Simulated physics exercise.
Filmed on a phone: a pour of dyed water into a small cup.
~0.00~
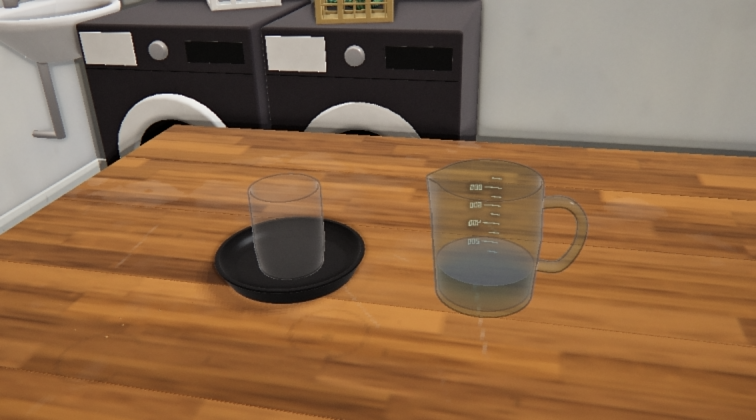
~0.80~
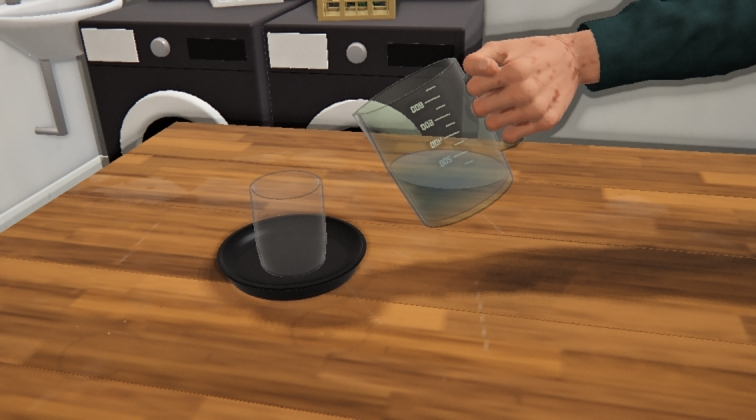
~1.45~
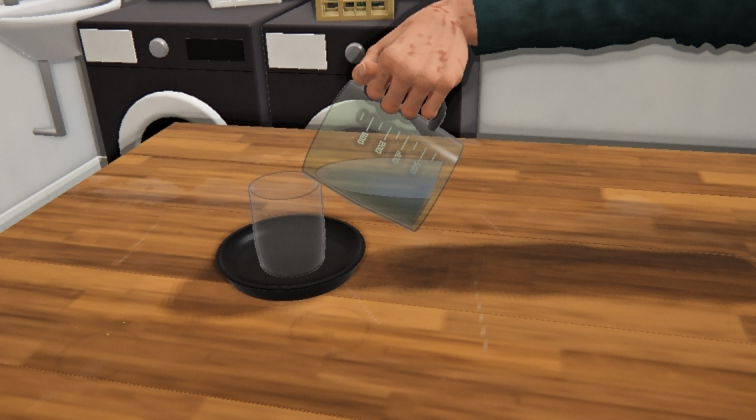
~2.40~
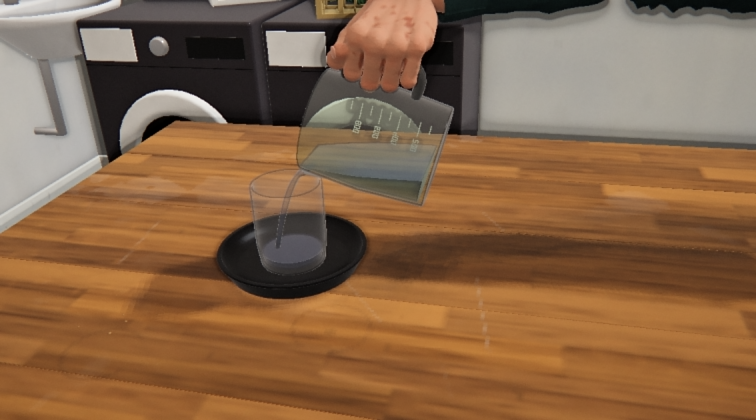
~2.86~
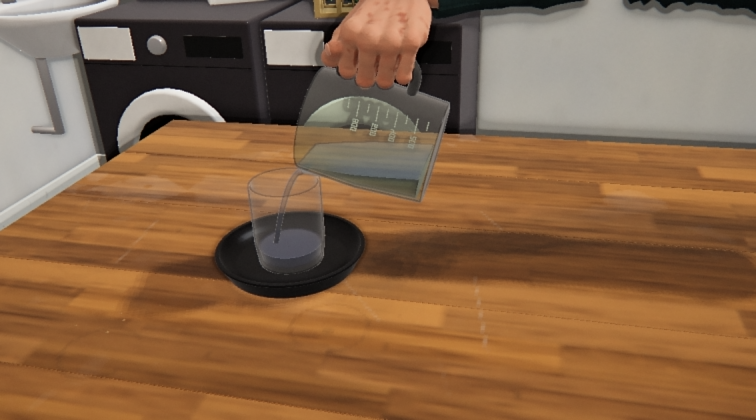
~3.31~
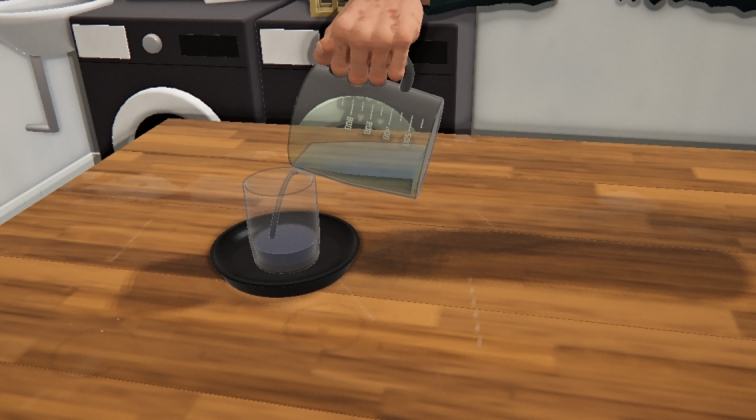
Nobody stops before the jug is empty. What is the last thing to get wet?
The dyed water stays in the cup.
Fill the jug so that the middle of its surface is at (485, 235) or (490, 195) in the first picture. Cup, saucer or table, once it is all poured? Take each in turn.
One after the other: The saucer catches it, over both.
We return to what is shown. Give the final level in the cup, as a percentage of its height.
I make it 65 per cent.
After 5.2 s, the cup is about half full; the saucer is dry.
After 6.6 s, the cup is about two thirds full; the saucer is dry.
After 8.5 s, the cup is about two thirds full; the saucer is dry.
